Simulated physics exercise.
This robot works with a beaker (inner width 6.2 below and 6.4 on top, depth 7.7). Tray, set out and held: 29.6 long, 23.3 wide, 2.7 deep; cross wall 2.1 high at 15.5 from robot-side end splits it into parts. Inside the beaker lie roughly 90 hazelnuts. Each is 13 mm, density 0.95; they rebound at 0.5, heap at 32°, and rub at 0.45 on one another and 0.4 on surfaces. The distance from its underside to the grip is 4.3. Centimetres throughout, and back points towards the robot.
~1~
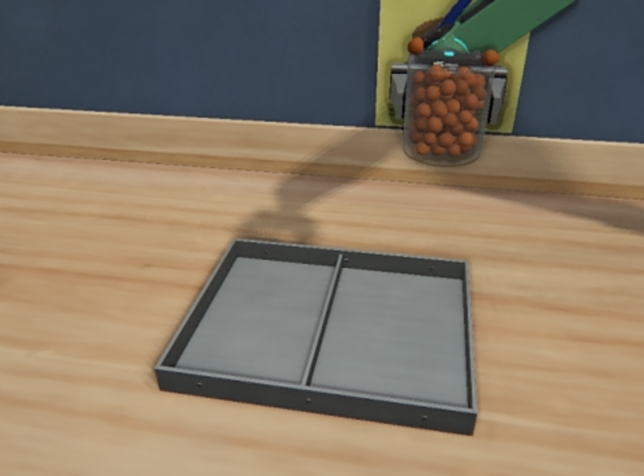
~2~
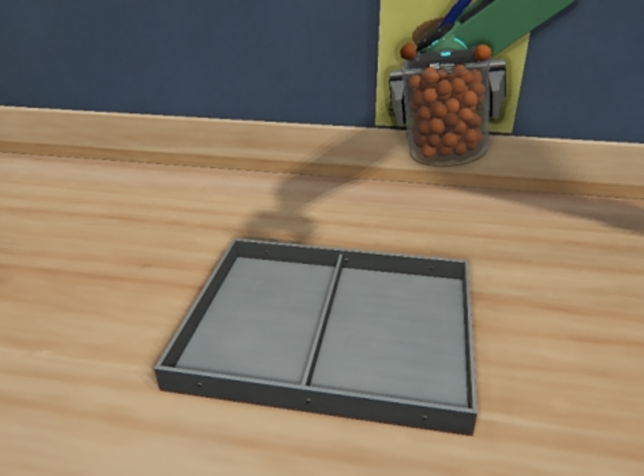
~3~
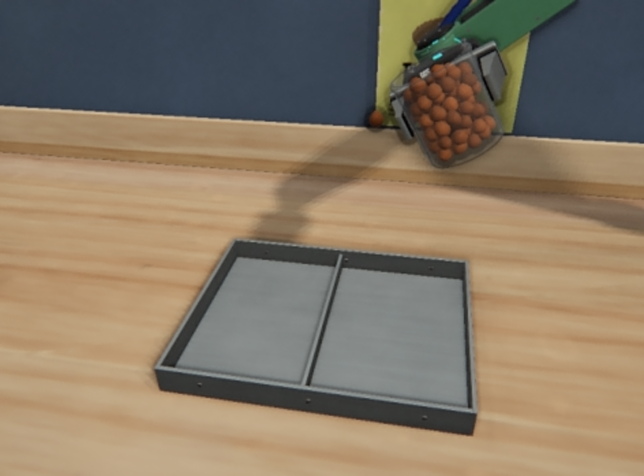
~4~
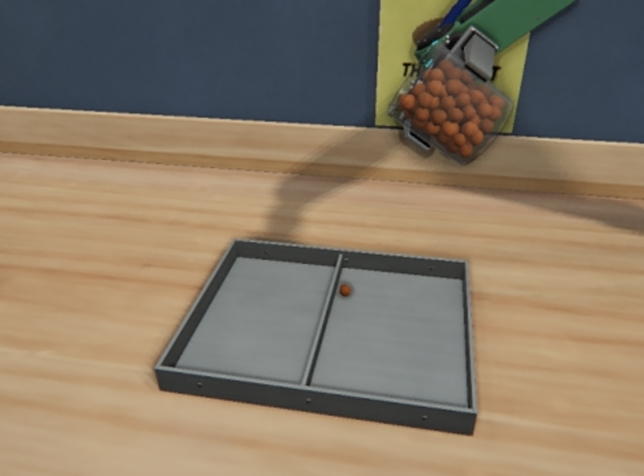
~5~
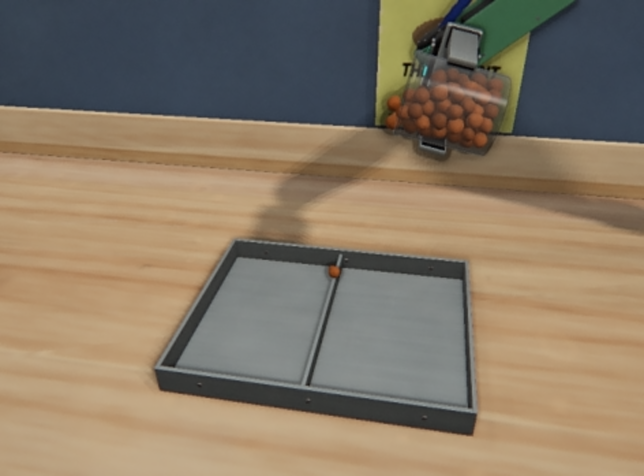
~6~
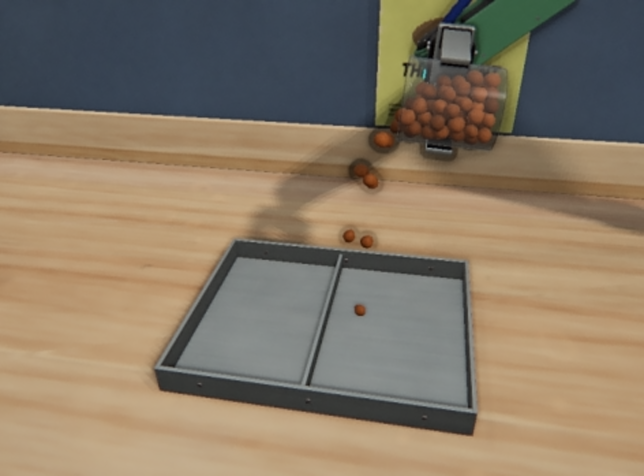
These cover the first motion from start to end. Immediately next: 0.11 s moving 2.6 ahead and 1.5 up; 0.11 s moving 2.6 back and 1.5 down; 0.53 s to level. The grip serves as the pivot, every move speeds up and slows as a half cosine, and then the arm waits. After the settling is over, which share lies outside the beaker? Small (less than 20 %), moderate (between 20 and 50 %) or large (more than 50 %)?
Large.
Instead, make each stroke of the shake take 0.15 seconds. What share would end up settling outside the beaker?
I'd expect close to 45 per cent then.
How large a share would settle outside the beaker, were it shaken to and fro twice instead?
I'd expect close to 80 per cent then.
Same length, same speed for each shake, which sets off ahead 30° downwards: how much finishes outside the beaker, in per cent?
Result: Approx. 45 %.
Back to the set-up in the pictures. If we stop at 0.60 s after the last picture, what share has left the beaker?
About 60 in a hundred parts are out by then.
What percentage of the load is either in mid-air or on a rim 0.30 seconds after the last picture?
Logged share: Close to 44 per cent.
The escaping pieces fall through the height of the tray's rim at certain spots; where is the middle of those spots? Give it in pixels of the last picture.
Look at roughly (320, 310) in the last picture.
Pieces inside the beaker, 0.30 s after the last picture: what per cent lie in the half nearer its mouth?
About 65 per cent.
Then, 0.30 s on, tilted 81° forward, highest piece 27 above the table; 35 in the beaker, 7 in the robot-side part, 7 in the far-side part, 38 in flight or on a rim.
Then, 0.60 s on, tilted 16° forward, highest piece 29 above the table; 35 in the beaker, 27 in the far-side part, 24 in the robot-side part, 1 on the table or floor.
Then, 0.95 s on, level, highest piece 25 above the table; 35 in the beaker, 27 in the far-side part, 24 in the robot-side part, 1 on the table or floor.
Then, 2.00 s on, level, highest piece 25 above the table; 35 in the beaker, 27 in the far-side part, 24 in the robot-side part, 1 on the table or floor.
In the end, 35 in the beaker, 27 in the far-side part, 24 in the robot-side part, 1 on the table or floor. That is 60 % outside the beaker.
